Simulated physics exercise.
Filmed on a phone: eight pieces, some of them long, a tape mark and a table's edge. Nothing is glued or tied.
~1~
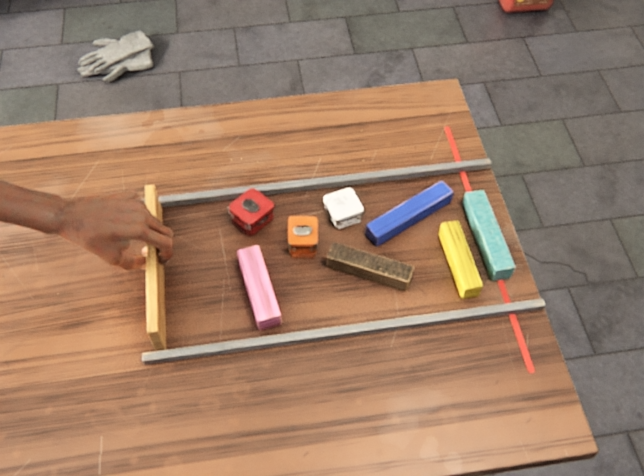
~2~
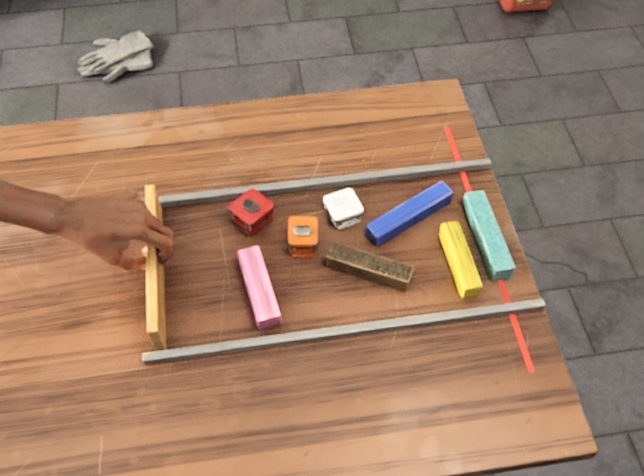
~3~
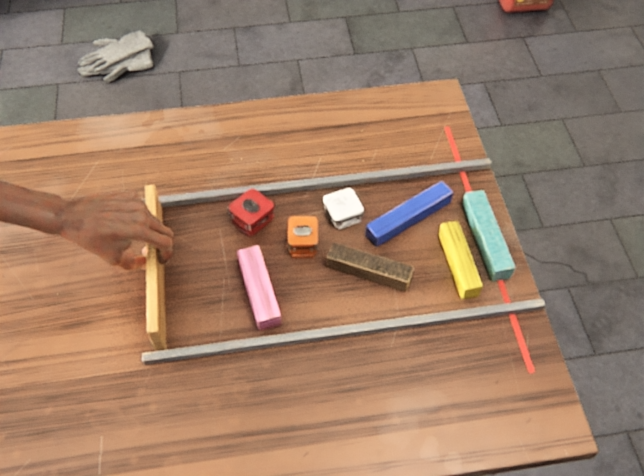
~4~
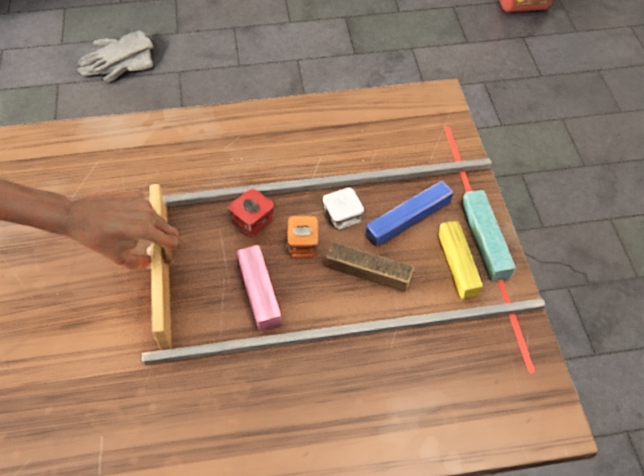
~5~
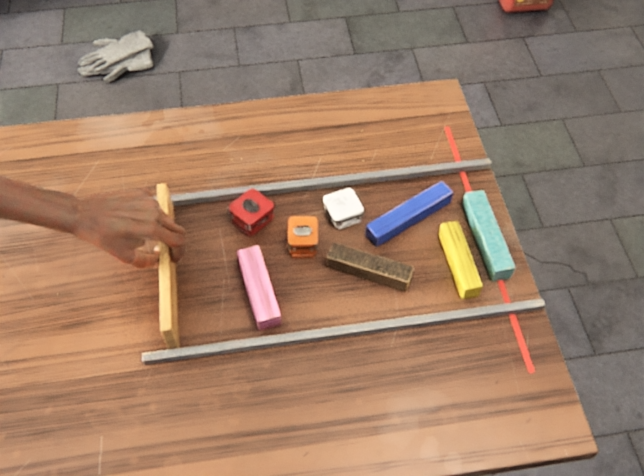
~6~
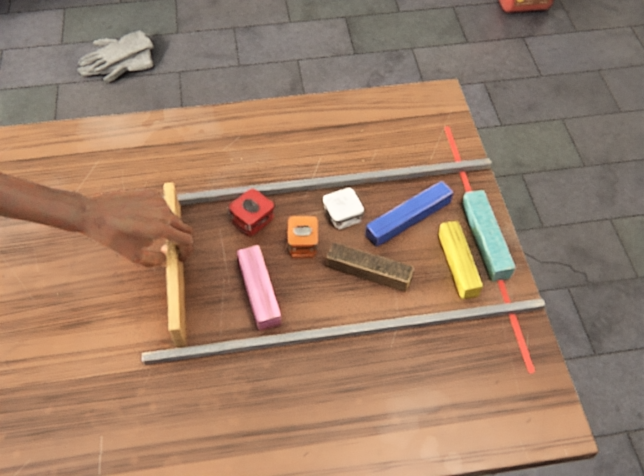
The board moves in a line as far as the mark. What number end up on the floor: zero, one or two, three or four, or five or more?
As it turns out, the number that fall off is three or four.
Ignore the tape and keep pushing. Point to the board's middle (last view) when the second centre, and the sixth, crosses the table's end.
First at (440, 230), next at (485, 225).
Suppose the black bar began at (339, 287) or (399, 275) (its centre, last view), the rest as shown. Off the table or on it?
Place by place, it remains up; is kept.
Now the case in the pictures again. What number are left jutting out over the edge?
3 of them.
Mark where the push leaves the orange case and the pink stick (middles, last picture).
Near (511, 210) and (506, 257).
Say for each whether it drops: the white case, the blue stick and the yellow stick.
The white case drops off; the blue stick drops off; the yellow stick drops off.
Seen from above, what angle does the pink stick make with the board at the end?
Near 0 degrees.
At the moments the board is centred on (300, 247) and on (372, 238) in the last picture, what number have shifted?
At the one place 5, at the other 6.
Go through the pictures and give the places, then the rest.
In the first picture, turquoise bar (487, 234); yellow stick (460, 259); blue stick (410, 213); board (155, 265); tape (484, 235).
In the second picture, yellow stick (460, 259); white case (343, 209).
In the third picture, blue stick (410, 213); red case (252, 213).
In the fourth picture, turquoise bar (487, 235); black bar (370, 267).
In the fifth picture, yellow stick (460, 259); pink stick (259, 287).
In the sixth picture, turquoise bar (487, 235); yellow stick (460, 259); blue stick (410, 213); board (175, 262); tape (484, 235).
Early on, none off yet; turquoise bar at rest near (487, 235); yellow stick at rest near (460, 259); blue stick at rest near (410, 213).
Finally, the number that fall off is three or four; lost, white case, blue stick, yellow stick and turquoise bar.
